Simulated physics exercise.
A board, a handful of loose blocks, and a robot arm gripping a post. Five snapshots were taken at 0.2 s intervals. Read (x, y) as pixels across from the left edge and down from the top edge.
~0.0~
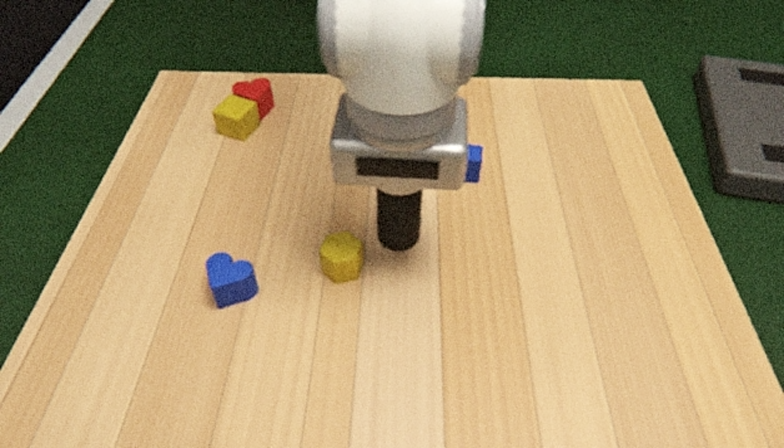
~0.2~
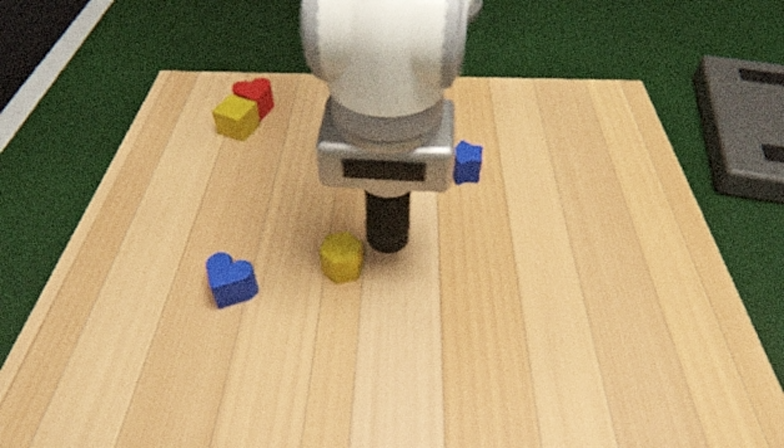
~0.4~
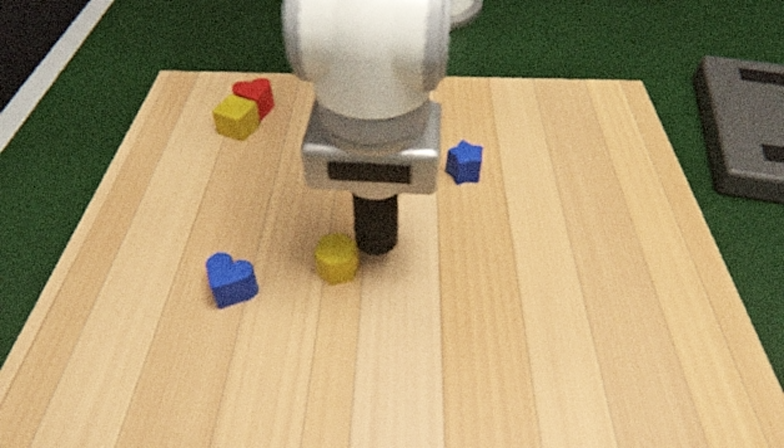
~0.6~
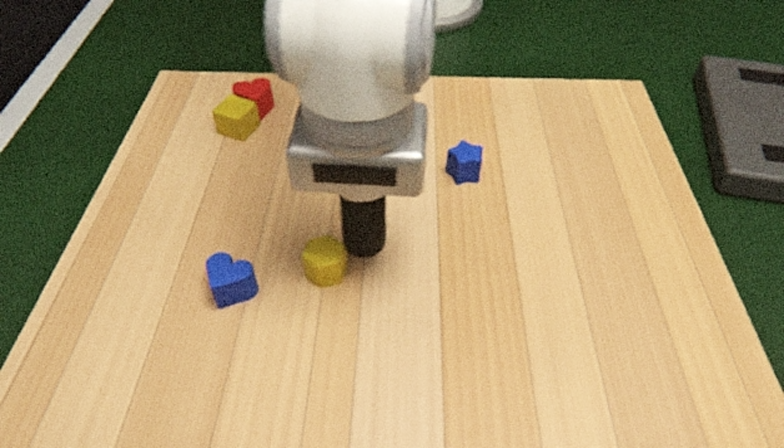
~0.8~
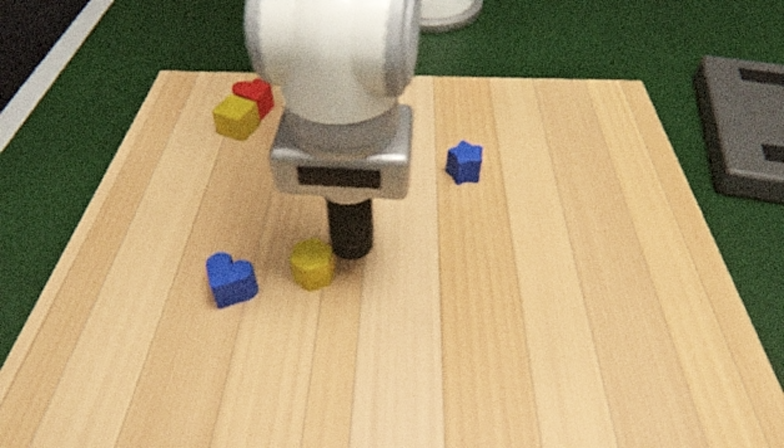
A robot arm gripping a dark post moved slightly left across a wooden table, meeting a yellow six-sided block and pushing it a short way toward a blue heart-shaped block, while the other blocks stayed still.
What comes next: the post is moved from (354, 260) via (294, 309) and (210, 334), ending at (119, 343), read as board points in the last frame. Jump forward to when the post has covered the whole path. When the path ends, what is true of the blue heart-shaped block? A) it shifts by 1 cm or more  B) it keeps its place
My answer is option A.
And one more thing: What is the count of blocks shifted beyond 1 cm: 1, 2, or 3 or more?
Two of them.
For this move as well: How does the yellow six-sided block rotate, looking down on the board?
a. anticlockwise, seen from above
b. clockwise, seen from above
Option b.
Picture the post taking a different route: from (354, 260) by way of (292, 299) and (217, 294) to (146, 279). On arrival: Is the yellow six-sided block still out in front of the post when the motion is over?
I believe not.
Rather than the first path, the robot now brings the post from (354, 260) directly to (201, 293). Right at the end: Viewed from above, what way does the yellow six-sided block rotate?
Overhead view: Anti-clockwise.
The first path, step by step. One third of the way, post at (291, 294); blue heart-shaped block at (203, 269), turned 25° clockwise; yellow six-sided block at (246, 281), turned 75° clockwise.
Two thirds of the way, post at (202, 320); blue heart-shaped block at (161, 267); yellow six-sided block at (156, 303), turned 85° clockwise.
At the end, post at (110, 328); blue heart-shaped block at (157, 267), turned 145° clockwise; yellow six-sided block at (84, 294), turned 145° clockwise.
